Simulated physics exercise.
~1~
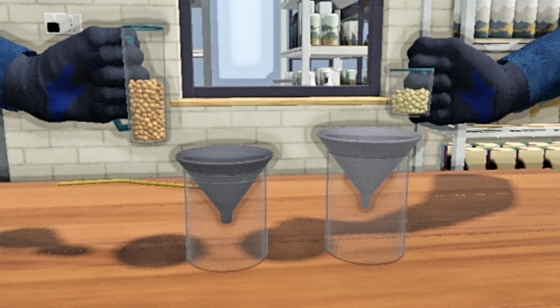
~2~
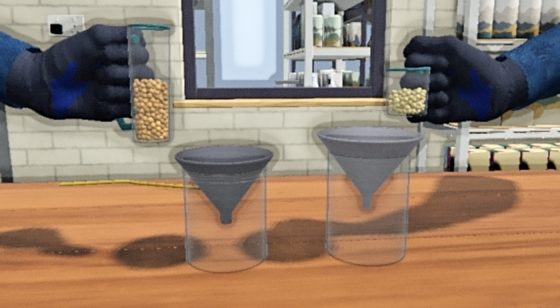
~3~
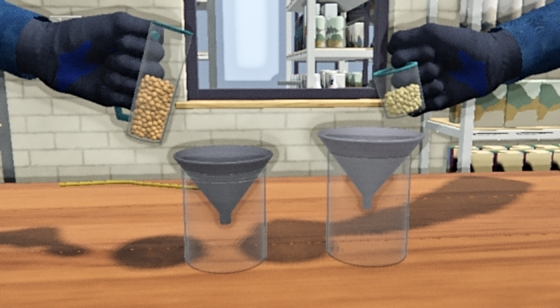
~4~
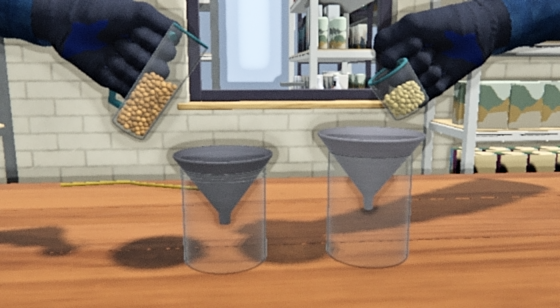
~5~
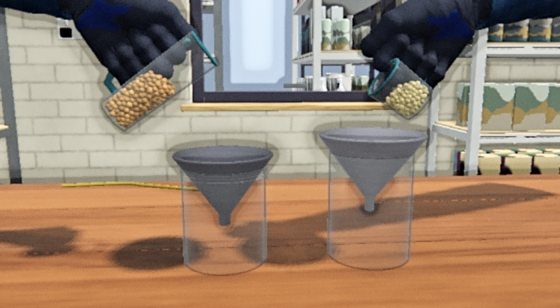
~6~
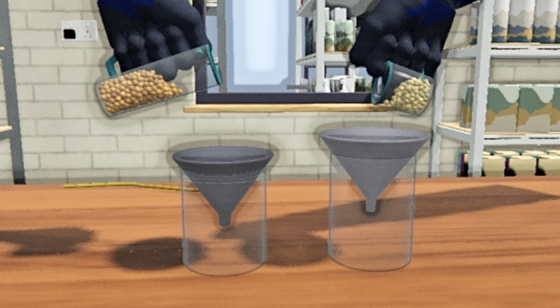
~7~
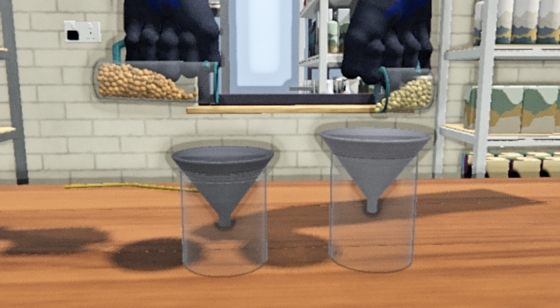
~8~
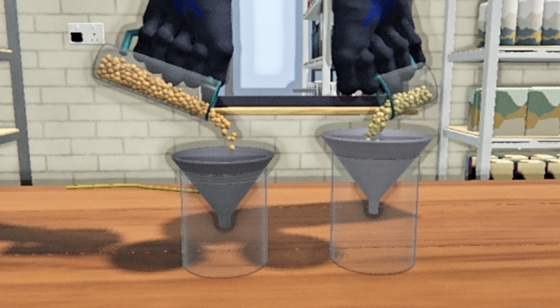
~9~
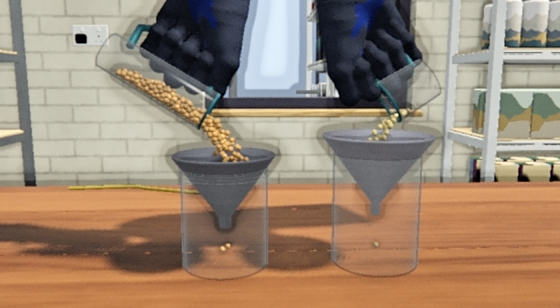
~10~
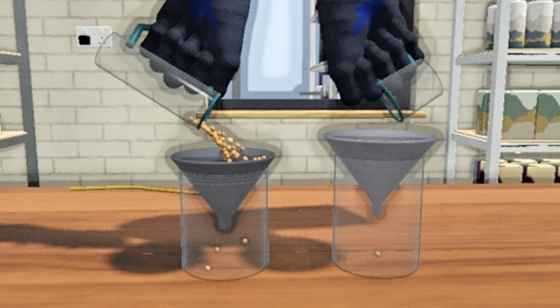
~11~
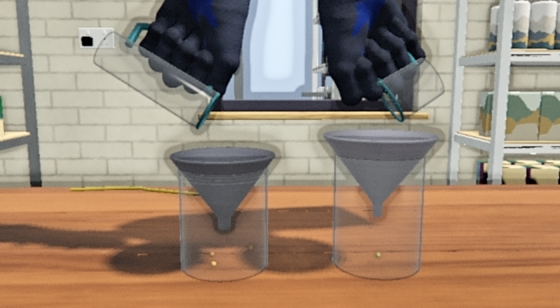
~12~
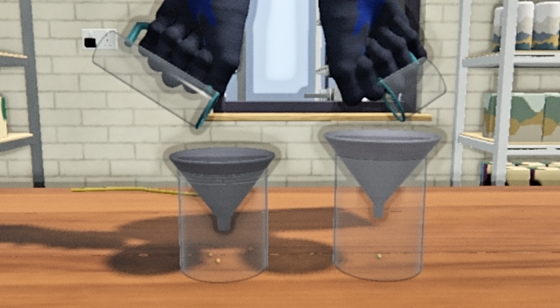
Two gloved hands tip cups of beans into funnels, and only a few reach the jars.
